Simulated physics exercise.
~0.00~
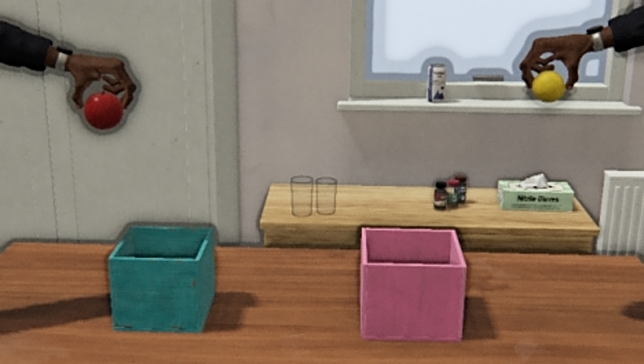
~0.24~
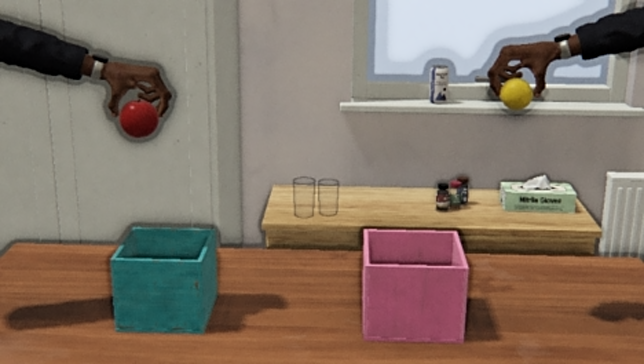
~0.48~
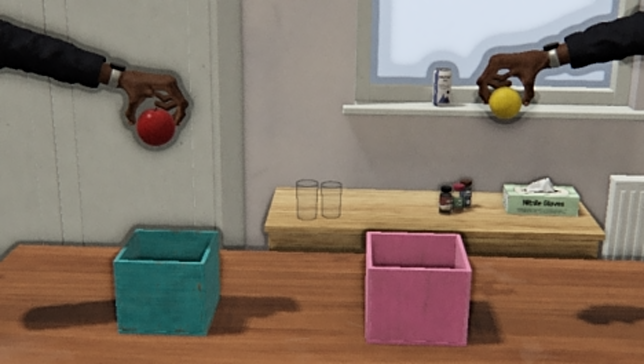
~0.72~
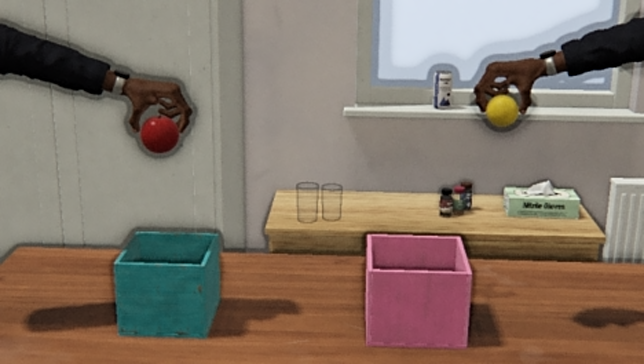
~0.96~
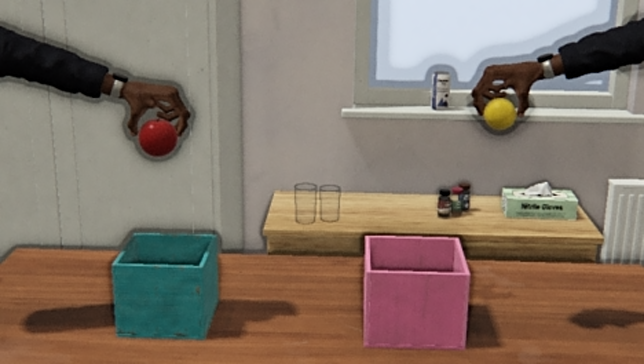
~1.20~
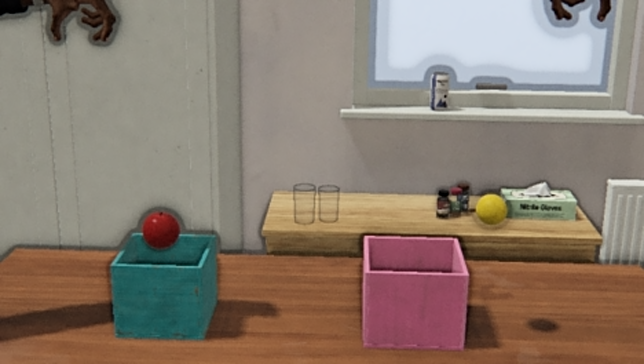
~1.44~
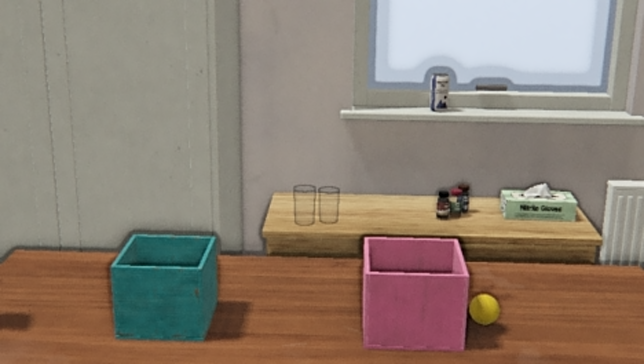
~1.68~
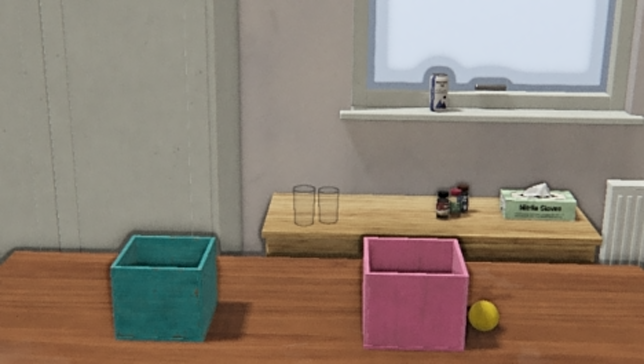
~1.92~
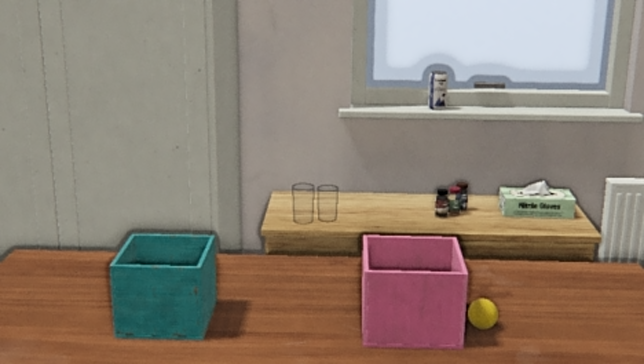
Two dark-sleeved hands hold small balls above a wooden table, a red one resembling an apple on the left and a yellow one resembling a lemon on the right. Seen from the front by a slightly swaying camera, an open teal box stands at left and a pink one nearer the middle, with a side table, glasses and a window behind. The hands move inward, then pause. Both let go and draw back as the balls drop. The red one falls into the teal box and disappears, while the yellow one misses and rests on the table just right of the pink box.
